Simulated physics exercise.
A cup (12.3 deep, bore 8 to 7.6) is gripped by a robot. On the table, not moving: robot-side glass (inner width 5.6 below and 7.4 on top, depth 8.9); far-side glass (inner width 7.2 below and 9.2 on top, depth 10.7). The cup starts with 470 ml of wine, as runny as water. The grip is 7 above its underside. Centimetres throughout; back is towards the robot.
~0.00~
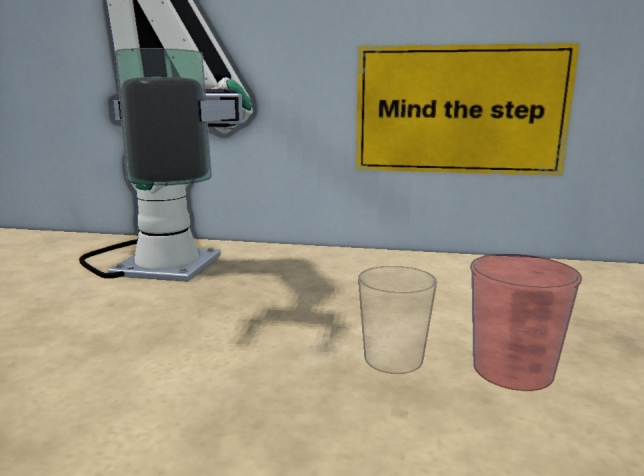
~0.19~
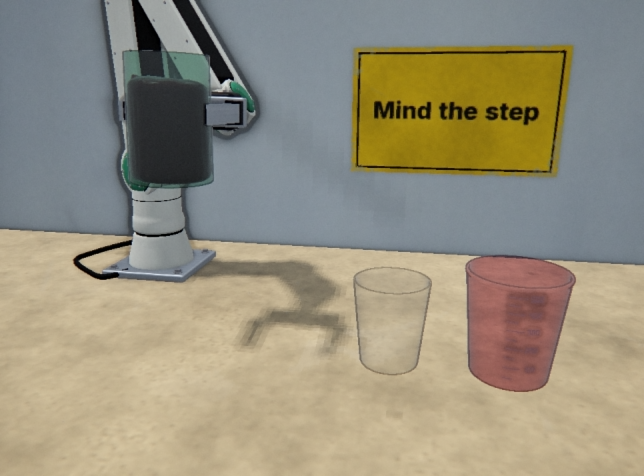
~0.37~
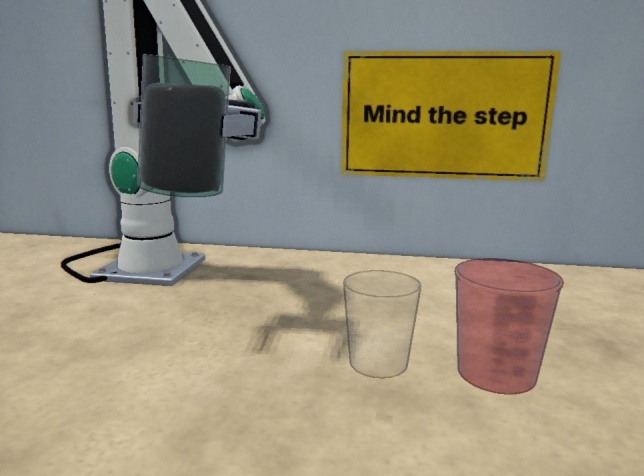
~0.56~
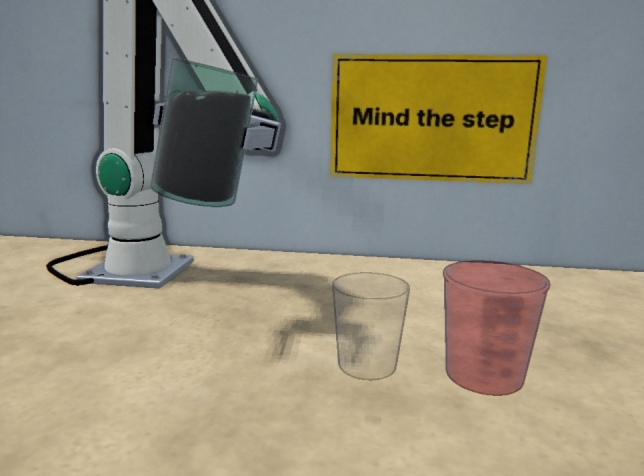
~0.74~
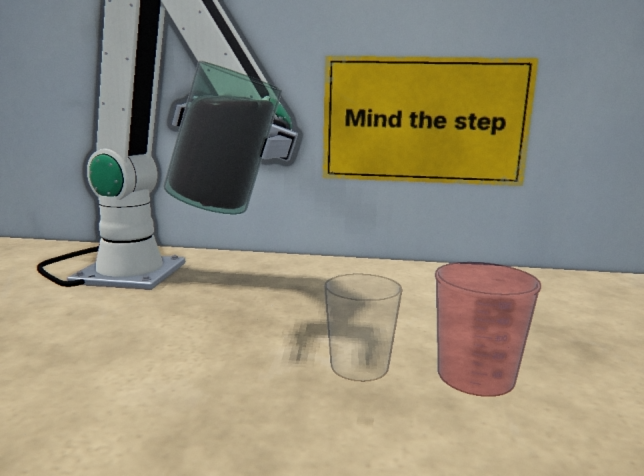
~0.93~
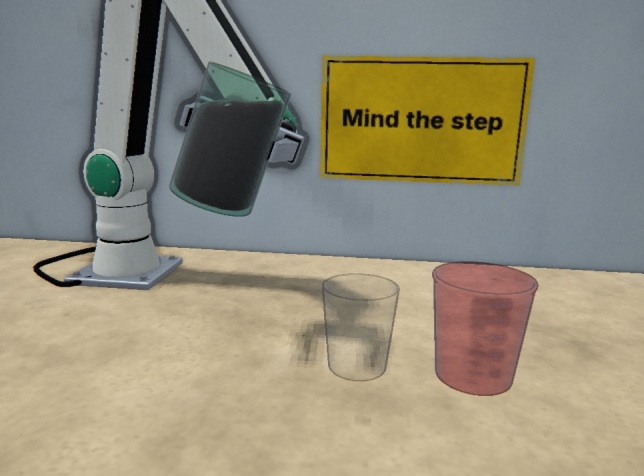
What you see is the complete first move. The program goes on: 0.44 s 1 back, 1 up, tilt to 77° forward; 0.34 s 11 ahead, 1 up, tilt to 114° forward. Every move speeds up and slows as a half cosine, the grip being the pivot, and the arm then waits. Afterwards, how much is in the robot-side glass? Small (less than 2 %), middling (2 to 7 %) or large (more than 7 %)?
Share in the robot-side glass: Large (more than 7 %).
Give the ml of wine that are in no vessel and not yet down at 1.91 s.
About 80 ml.
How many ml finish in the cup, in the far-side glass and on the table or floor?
About 0, 190, 200 ml.
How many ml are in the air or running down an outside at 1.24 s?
About 10 ml.
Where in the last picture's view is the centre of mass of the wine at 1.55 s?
Near (292, 173).
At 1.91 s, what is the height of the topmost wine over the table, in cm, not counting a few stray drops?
Up to some 24 cm.
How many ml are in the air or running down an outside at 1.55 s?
About 20 ml.
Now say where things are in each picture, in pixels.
In the first picture, cup middle at (165, 119), level; upper third of the wine around (164, 96), from x 125 to 205, top at y 80; 470 ml in the cup.
In the second picture, cup middle at (170, 121), tilted 2° forward; upper third of the wine around (168, 97), from x 130 to 210, top at y 80.
In the third picture, cup middle at (184, 128), tilted 7° forward; upper third of the wine around (185, 104), from x 140 to 225, top at y 85.
In the fourth picture, cup middle at (204, 135), tilted 13° forward; upper third of the wine around (209, 111), from x 155 to 250, top at y 90.
In the fifth picture, cup middle at (223, 140), tilted 18° forward; upper third of the wine around (229, 117), from x 170 to 275, top at y 95.
In the sixth picture, cup middle at (230, 142), tilted 20° forward; upper third of the wine around (237, 119), from x 175 to 285, top at y 100; 470 ml in the cup.
By 1.24 s, tilted 66° forward, liquid up to 28 above the table; 460 ml in the cup, 10 ml in the air or running down outside.
By 1.55 s, tilted 98° forward, liquid up to 29 above the table; 355 ml in the cup, 90 ml in the robot-side glass, 20 ml in the air or running down outside.
By 1.91 s, tilted 114° forward, liquid up to 38 above the table; 275 ml in the far-side glass, 75 ml in the robot-side glass, 35 ml on the table or floor, 5 ml in the cup, 80 ml in the air or running down outside.
By 2.71 s, tilted 114° forward, liquid up to 5 above the table; 200 ml on the table or floor, 195 ml in the far-side glass, 75 ml in the robot-side glass.
Final state, 200 ml on the table or floor, 195 ml in the far-side glass, 75 ml in the robot-side glass. That is 16 % in the robot-side glass.
